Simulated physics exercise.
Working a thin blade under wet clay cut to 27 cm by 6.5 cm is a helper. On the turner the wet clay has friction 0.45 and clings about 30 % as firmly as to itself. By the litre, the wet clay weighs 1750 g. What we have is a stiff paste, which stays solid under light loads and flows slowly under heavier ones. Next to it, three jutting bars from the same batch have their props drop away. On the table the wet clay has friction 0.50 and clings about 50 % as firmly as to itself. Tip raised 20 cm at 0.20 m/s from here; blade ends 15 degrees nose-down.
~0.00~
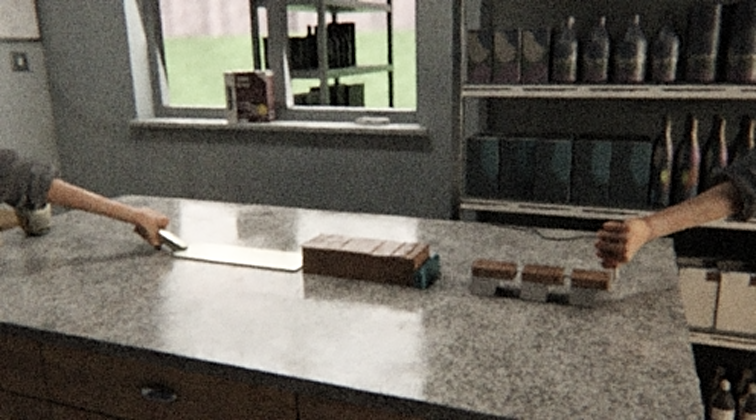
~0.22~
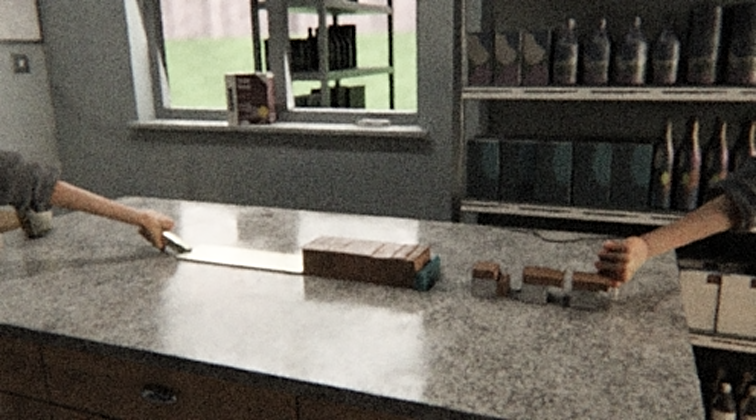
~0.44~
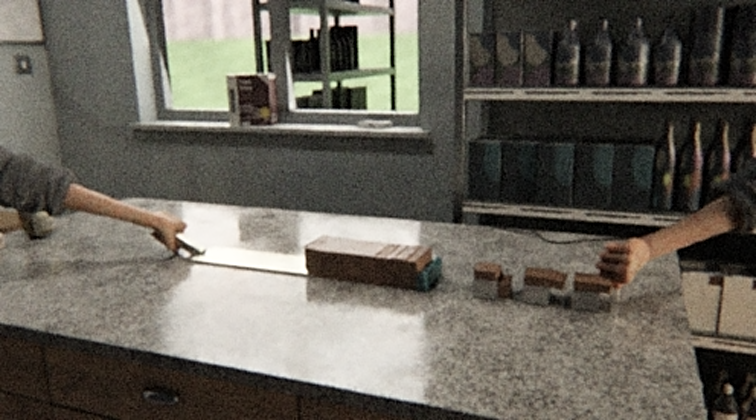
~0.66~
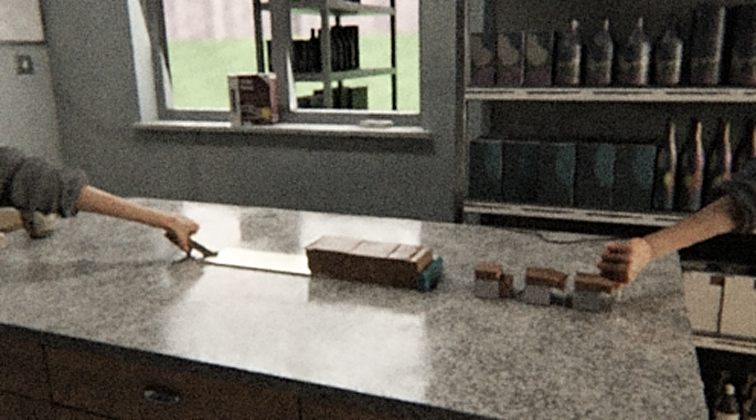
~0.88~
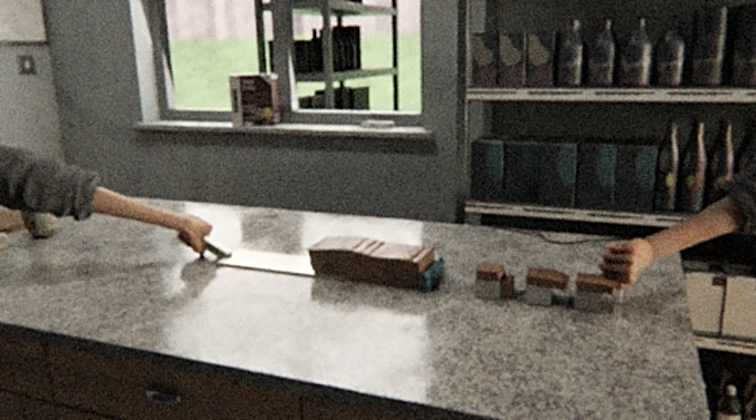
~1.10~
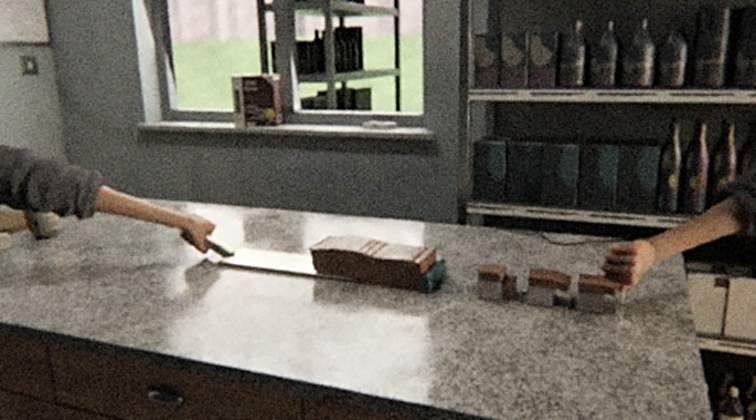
A hand slides a thin blade rightward under a brown block as small bars sag slightly.
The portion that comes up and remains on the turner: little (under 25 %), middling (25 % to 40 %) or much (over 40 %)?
Look for it to come out in the middle, somewhere from 25 % to 40 %.
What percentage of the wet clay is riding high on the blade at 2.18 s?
About 35 %.
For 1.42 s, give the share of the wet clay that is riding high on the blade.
Roughly 4 percent at that moment.
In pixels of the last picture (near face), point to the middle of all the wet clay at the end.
At about (363, 240).
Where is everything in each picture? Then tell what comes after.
Handle end of the blade at (170, 256), not yet moved; crest of the wet clay at (345, 251); drop of the bar ends 0, 0, 0 (left to right), in the first picture.
Handle end of the blade at (175, 258), moved 1.2 cm; crest of the wet clay at (346, 253); drop of the bar ends 4.0 cm, 3 mm, 2 mm (left to right), in the second picture.
Handle end of the blade at (188, 261), moved 4.9 cm; crest of the wet clay at (304, 248); drop of the bar ends 4.0 cm, 5 mm, 3 mm (left to right), in the third picture.
Handle end of the blade at (202, 262), moved 8.6 cm; crest of the wet clay at (328, 249); drop of the bar ends 4.0 cm, 7 mm, 4 mm (left to right), in the fourth picture.
Handle end of the blade at (216, 263), moved 12 cm; crest of the wet clay at (344, 250); drop of the bar ends 4.0 cm, 7 mm, 4 mm (left to right), in the fifth picture.
Handle end of the blade at (219, 262), moved 13 cm; crest of the wet clay at (347, 250); drop of the bar ends 4.0 cm, 7 mm, 4 mm (left to right), in the sixth picture.
After 1.42 s, the tip is 6.7 cm up.
After 1.80 s, the tip is 14 cm up.
After 2.18 s, the tip is 20 cm up and 33 % is riding high on the blade.
After 2.56 s, the tip is 20 cm up and 33 % is riding high on the blade.
After 2.70 s, the tip is 20 cm up and 33 % is riding high on the blade.
